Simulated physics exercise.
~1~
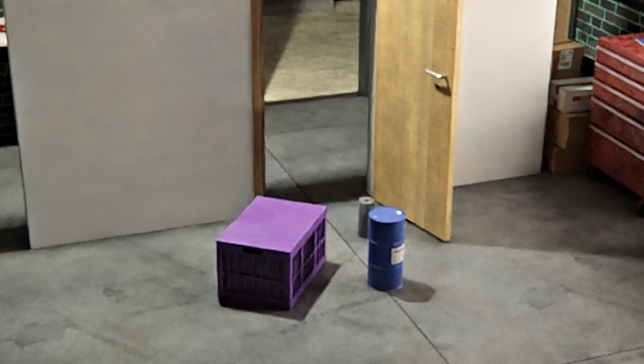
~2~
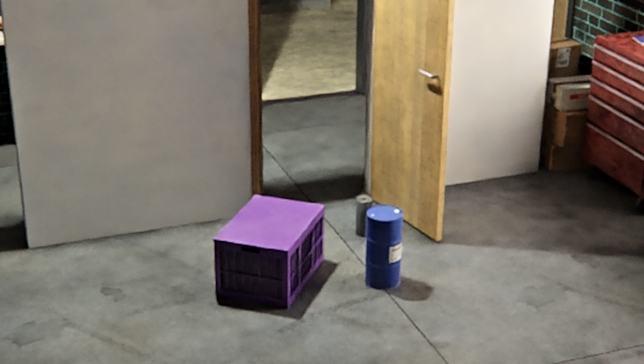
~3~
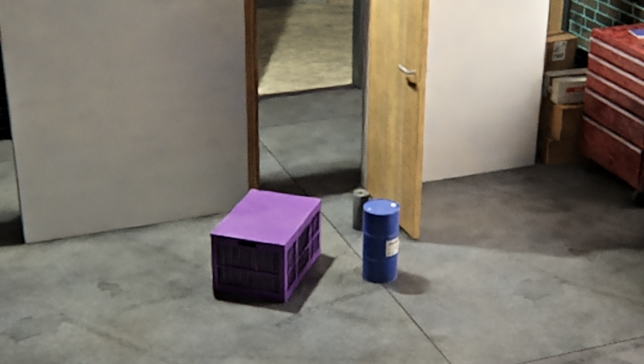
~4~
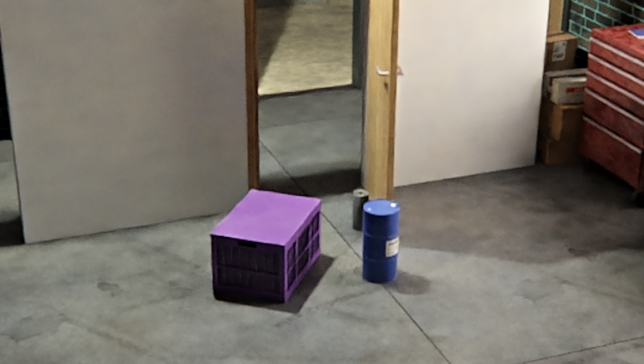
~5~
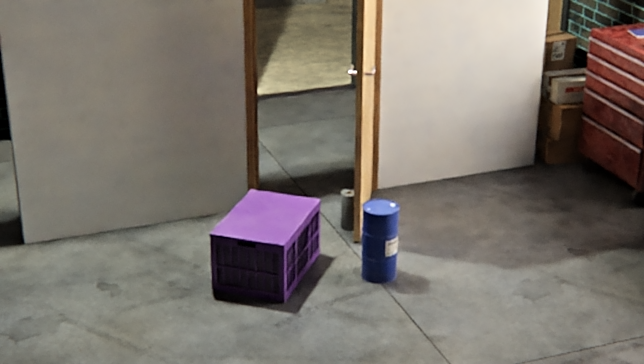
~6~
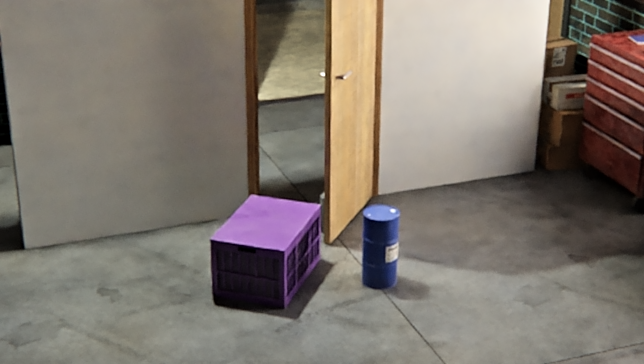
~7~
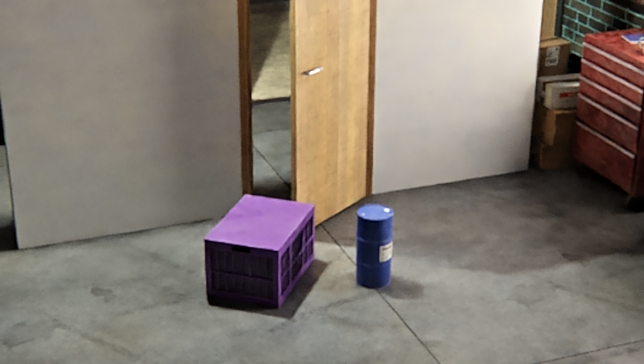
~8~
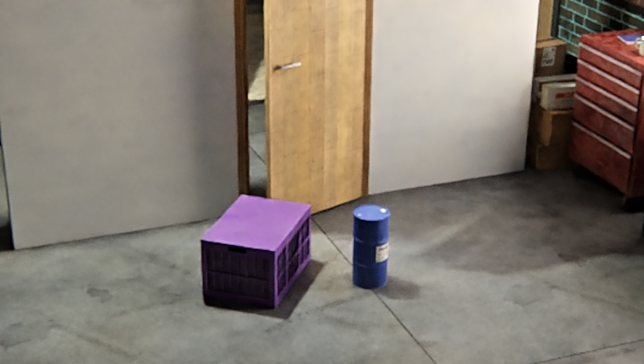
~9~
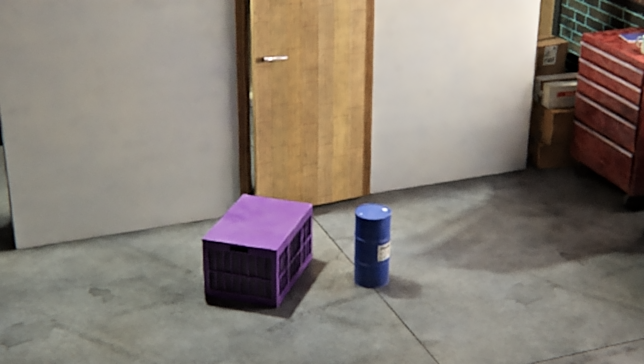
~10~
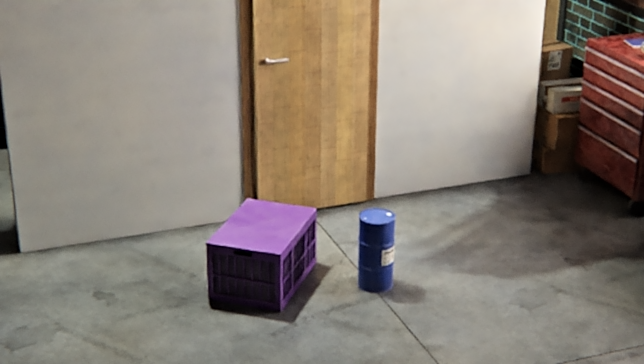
A wooden door stands wide open in a pale wall, with a small grey roll upright on the concrete floor beside it, a purple chest to the left and a blue canister in front. The door swings slowly toward its frame, turning edge-on to the view while the roll stays put at first. As the door continues, the roll shifts left with it, still upright, toward the opening. The door then hides the roll from sight and keeps closing, narrowing the gap. It ends shut in its frame, with the chest and canister where they began.
